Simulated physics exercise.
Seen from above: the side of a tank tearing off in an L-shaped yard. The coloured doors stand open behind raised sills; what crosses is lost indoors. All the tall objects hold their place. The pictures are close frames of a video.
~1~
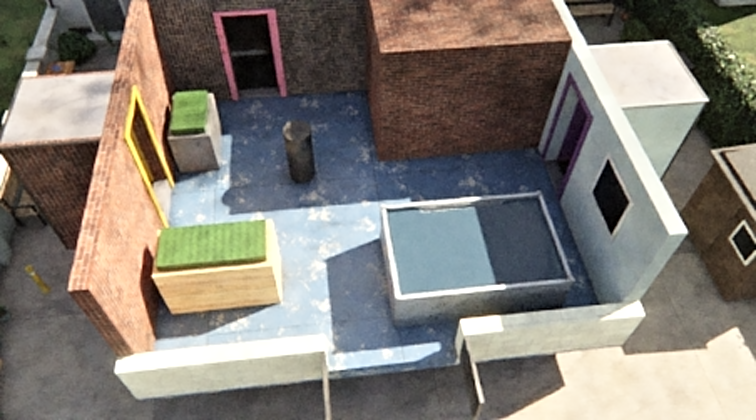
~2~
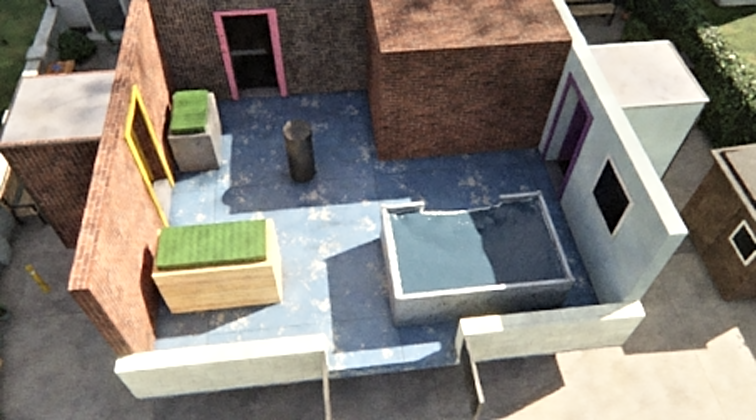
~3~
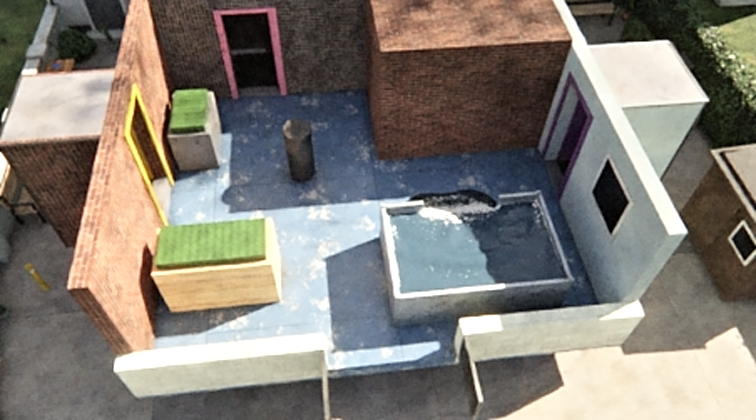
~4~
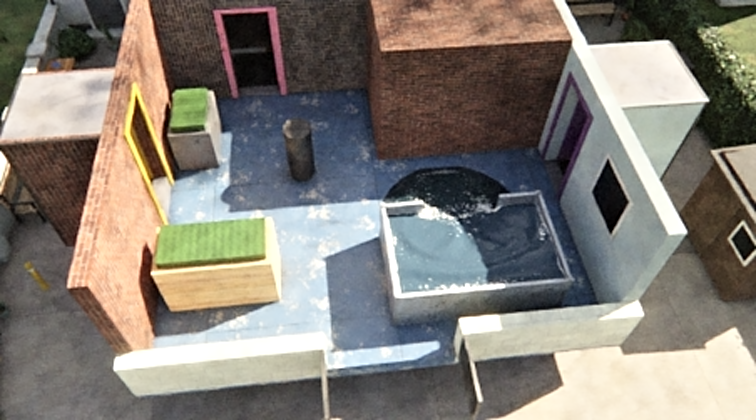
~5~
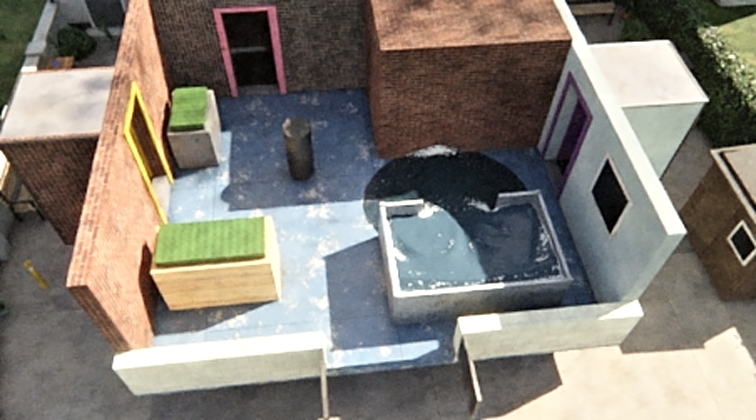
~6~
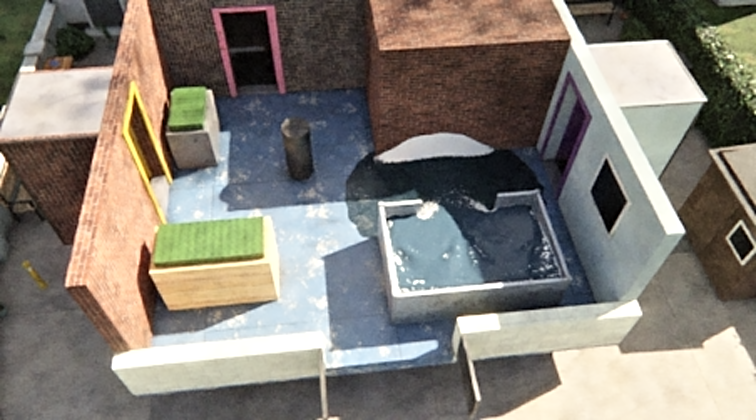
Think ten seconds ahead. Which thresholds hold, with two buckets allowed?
One by one: The pink door lets in a lot; the yellow door admits no more than that; the purple door lets in a lot.
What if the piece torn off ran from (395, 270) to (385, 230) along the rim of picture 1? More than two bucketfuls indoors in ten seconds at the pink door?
One by one: Pink passes that mark.
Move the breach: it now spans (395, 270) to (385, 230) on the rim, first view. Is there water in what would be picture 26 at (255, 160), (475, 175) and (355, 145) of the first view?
In turn: Awash, not flooded, no water.
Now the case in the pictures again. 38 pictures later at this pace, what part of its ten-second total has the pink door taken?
About 70 per cent.
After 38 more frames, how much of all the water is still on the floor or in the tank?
About 82 per cent.
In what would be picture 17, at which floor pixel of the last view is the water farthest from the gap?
Near (205, 113).
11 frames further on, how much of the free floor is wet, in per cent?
Some 45 per cent.
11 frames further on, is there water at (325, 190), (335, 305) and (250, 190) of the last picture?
In turn: Covered, clear, wet.
A moment on, water covers 25 % of the floor; the pink door not reached, the yellow door not reached, the purple door under two buckets in.
Next, water covers 45 % of the floor; the pink door wet at the sill, nothing in, the yellow door not reached, the purple door far over two buckets in.
Then, water covers 70 % of the floor; the pink door over two buckets in, the yellow door wet at the sill, nothing in, the purple door far over two buckets in.
Later, water covers 90 % of the floor; the pink door far over two buckets in, the yellow door wet at the sill, nothing in, the purple door far over two buckets in.
In the end, water covers 100 % of the floor; the pink door far over two buckets in, the yellow door wet at the sill, nothing in, the purple door far over two buckets in.
